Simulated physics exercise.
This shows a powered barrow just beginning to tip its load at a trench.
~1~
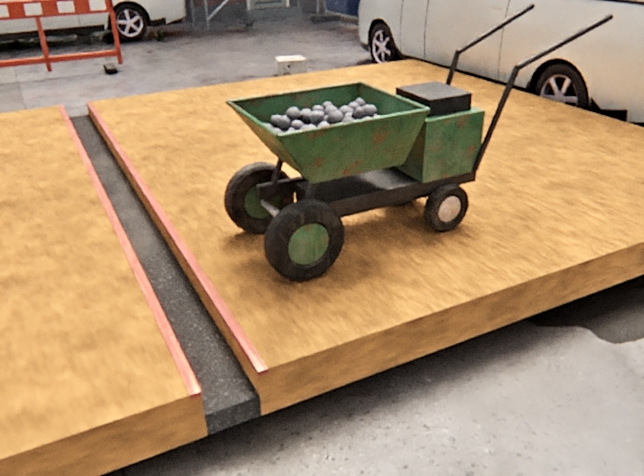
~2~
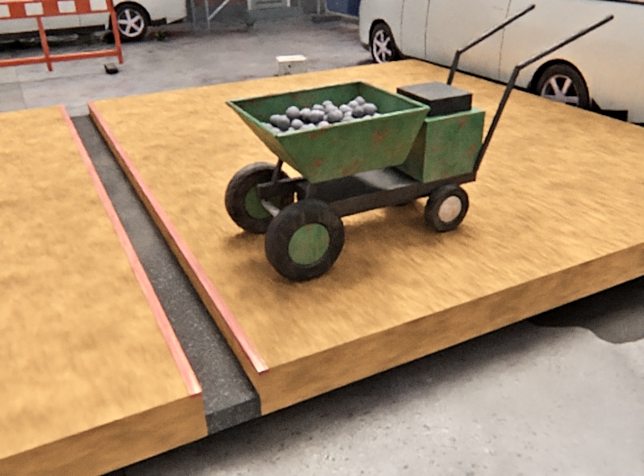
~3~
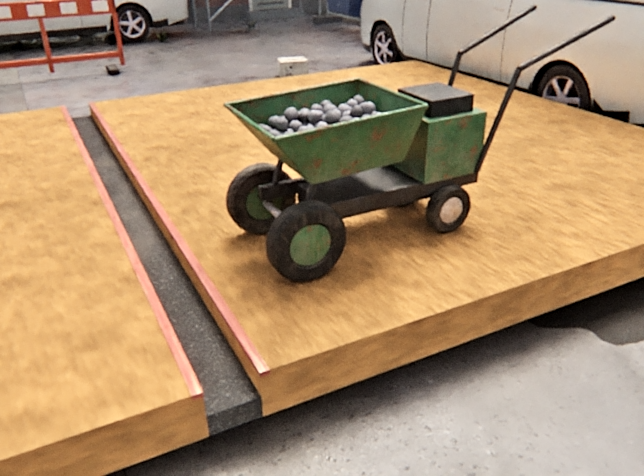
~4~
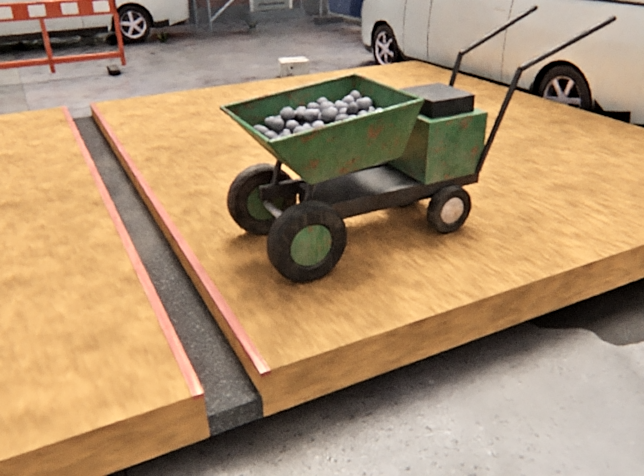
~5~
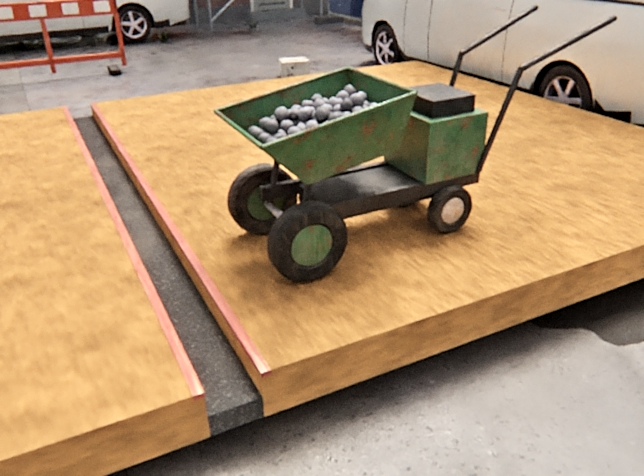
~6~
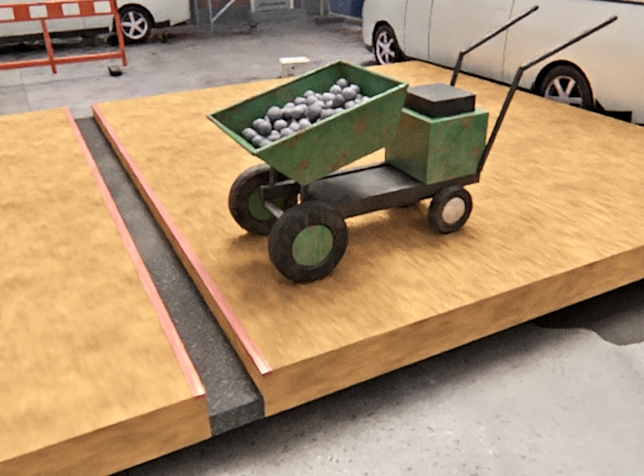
Green powered barrow standing still beside a narrow trench, its skip of grey cobbles slowly tilting forward to the left.
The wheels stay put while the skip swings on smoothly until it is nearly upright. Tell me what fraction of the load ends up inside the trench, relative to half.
Mostly out.
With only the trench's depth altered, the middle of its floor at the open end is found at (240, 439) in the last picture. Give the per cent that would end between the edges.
40 %, roughly.
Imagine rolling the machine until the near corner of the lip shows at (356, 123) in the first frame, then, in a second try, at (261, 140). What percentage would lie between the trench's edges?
First spot: About 50 percent; second spot: About 20 percent.
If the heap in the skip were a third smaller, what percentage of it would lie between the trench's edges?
Near 40 %.
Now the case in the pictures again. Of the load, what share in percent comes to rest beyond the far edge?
Estimate: Around 65 per cent.
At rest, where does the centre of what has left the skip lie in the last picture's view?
Resting centre, last picture - approx. (133, 287).
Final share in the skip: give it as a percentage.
I'd say close to 0 percent.
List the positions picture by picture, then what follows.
Lip of the skip at (278, 137), level; top of the load at (329, 122), round cobbles; first edge of the trench at (236, 328); far edge at (174, 346), the trench under half as wide as the skip, and about half as deep as wide, in the first picture.
Lip of the skip at (277, 137), level; top of the load at (328, 121), in the second picture.
Lip of the skip at (275, 140), tipped barely; top of the load at (335, 117), in the third picture.
Lip of the skip at (270, 143), tipped a little; top of the load at (344, 114), in the fourth picture.
Lip of the skip at (262, 148), tipped a little; top of the load at (344, 112), in the fifth picture.
Lip of the skip at (254, 154), tipped a little; top of the load at (338, 108); first edge of the trench at (240, 329); far edge at (178, 348), in the sixth picture.
Soon, skip tipped steeply; all in the skip.
A while on, skip tipped right over; most in the skip; a small part in or heaped over the trench; a small part beyond it; a stray few falling.
Towards the end, skip tipped right over; a stray few in the skip; about a third in or heaped over the trench; about two thirds beyond it.
Finally, skip tipped right over; about a third in or heaped over the trench; about two thirds beyond it.
